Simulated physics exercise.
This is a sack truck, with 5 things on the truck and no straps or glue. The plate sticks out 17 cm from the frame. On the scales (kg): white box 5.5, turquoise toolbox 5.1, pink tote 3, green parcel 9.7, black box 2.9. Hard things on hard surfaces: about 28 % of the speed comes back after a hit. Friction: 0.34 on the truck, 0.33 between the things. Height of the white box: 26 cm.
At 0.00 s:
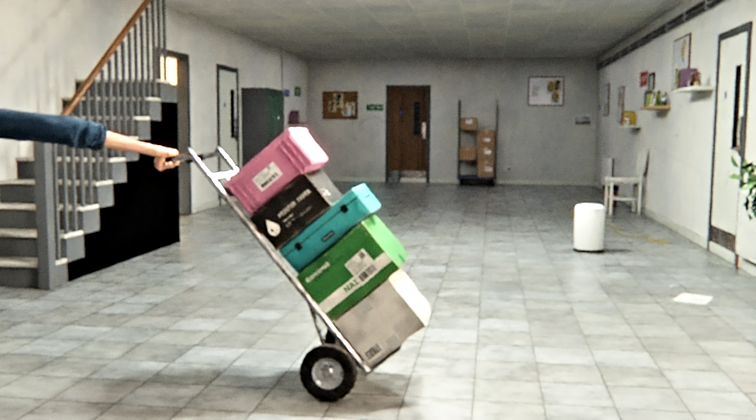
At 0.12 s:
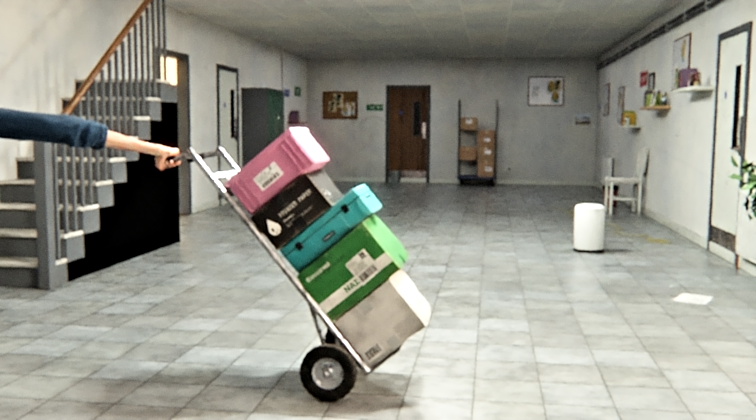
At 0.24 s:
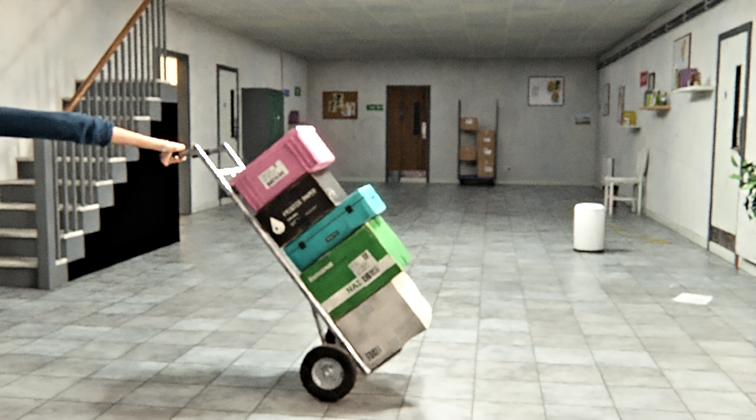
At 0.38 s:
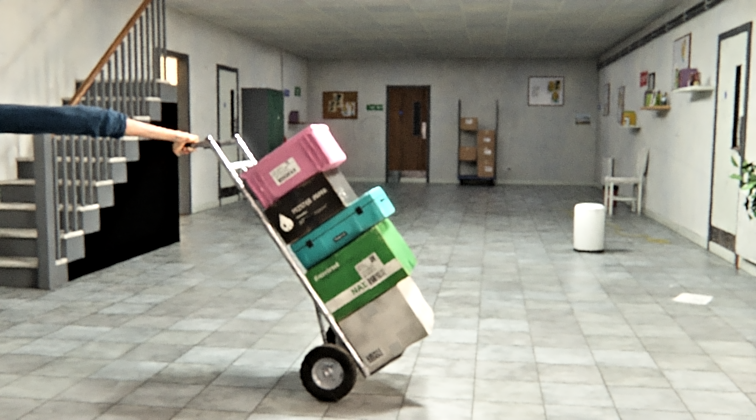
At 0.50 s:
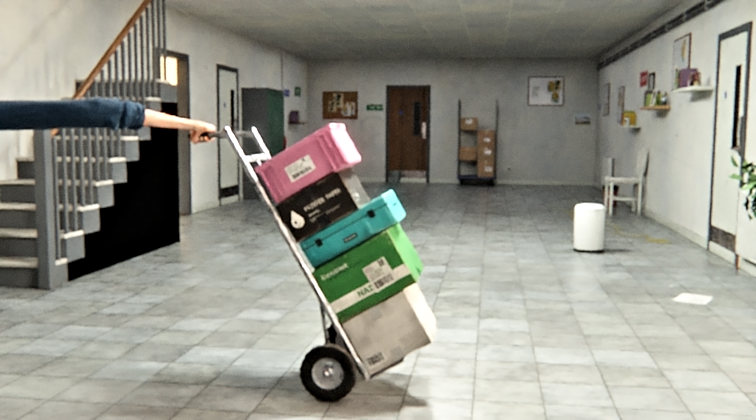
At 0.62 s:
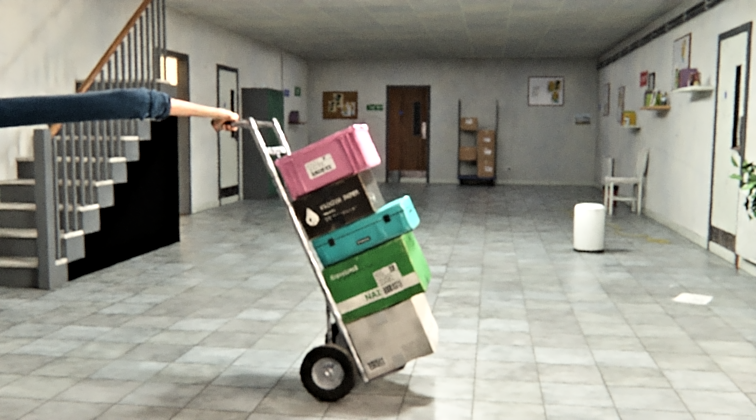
A sack truck stacked with five boxes is tilted gradually more upright by an outstretched arm.
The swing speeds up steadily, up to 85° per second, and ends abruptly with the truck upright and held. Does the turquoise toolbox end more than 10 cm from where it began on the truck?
The turquoise toolbox gets shifted.
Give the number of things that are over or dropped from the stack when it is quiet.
5 of them.
Around 1.22 s, truck upright; turquoise toolbox tipped 17° against what carries it near (456, 258); pink tote tipped 17° against what carries it; black box tipped 17° against what carries it.
Around 1.62 s, truck upright; turquoise toolbox, pink tote, green parcel and black box now dropped from the stack; white box tipped 52° against what carries it.
Around 2.02 s, truck upright; white box on its side.
Finally (3.1 s), dropped from the stack, turquoise toolbox, pink tote, green parcel and black box; on their side or leaning hard on the truck, white box. Final places as that camera would see them, turquoise toolbox near (640, 360).
